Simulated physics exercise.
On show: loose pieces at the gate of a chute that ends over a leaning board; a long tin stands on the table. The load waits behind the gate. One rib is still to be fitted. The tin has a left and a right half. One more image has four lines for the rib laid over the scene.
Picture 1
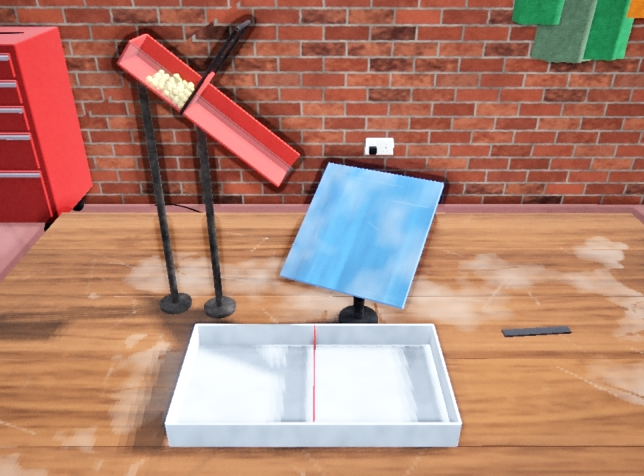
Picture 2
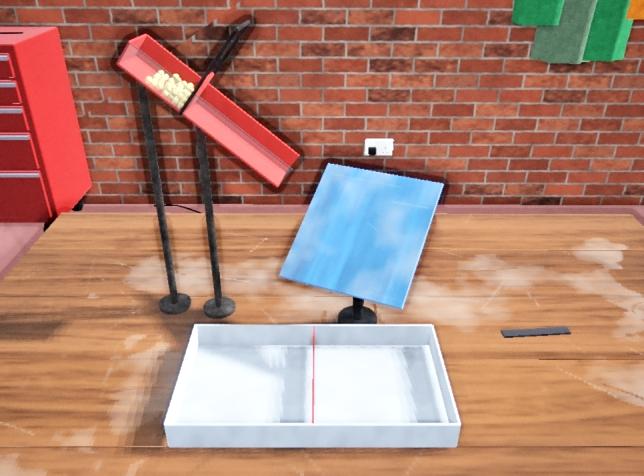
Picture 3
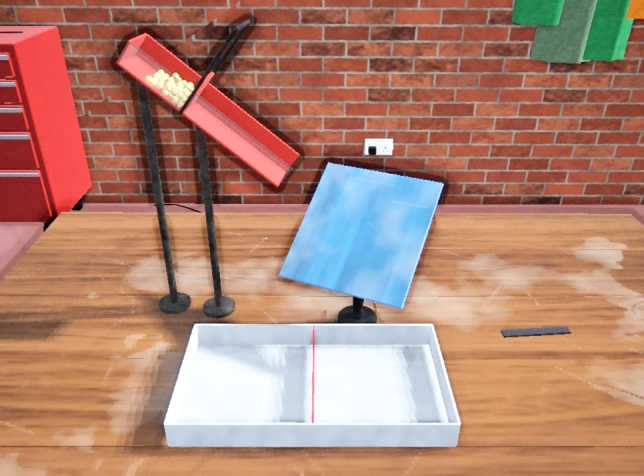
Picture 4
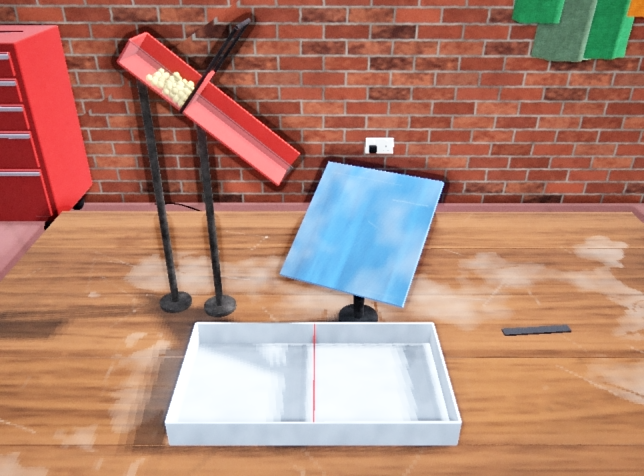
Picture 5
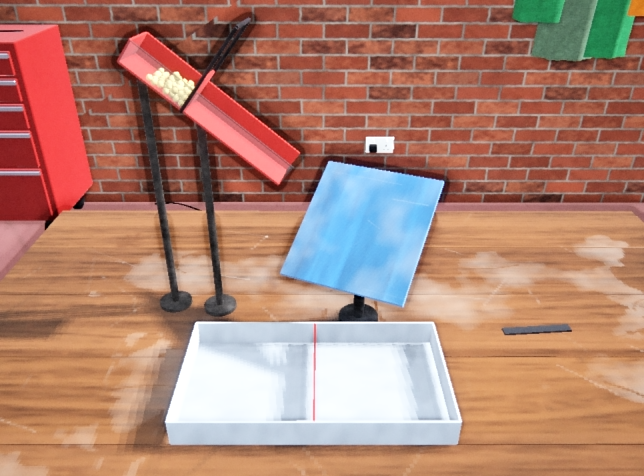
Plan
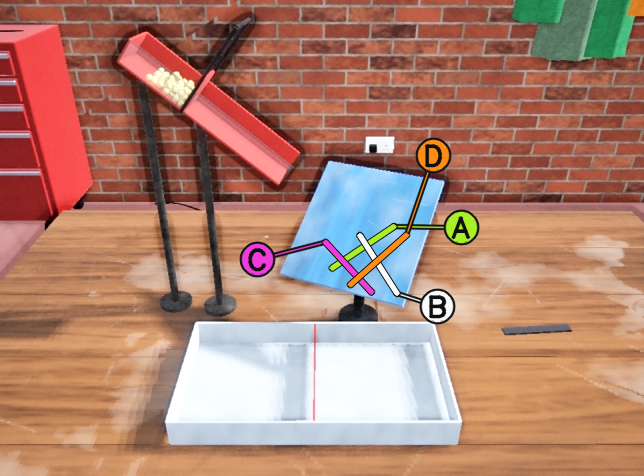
A small pile of pale soya beans stays still behind the closed gate of a sloping red chute on black stands. Below the chute, a tilted blue board leans behind a long white tin divided into left and right halves. Nothing visibly moves from beginning to end.
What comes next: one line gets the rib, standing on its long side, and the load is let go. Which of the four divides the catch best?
D works best here.
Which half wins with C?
More lands on the right.
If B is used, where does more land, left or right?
More lands on the right.
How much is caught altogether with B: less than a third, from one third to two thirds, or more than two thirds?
Line B gives more than two thirds.
On the marked copy, line A from (394, 226) to (332, 268); line B from (359, 235) to (397, 293); line C from (325, 242) to (371, 292); line D from (406, 235) to (350, 284).
With A, of what is caught, nearly all in the left half, a small part in the right.
With B, of what is caught, a small part in the left half, most in the right.
With C, of what is caught, a small part in the left half, nearly all in the right.
With D, of what is caught, about half in the left half, about half in the right.
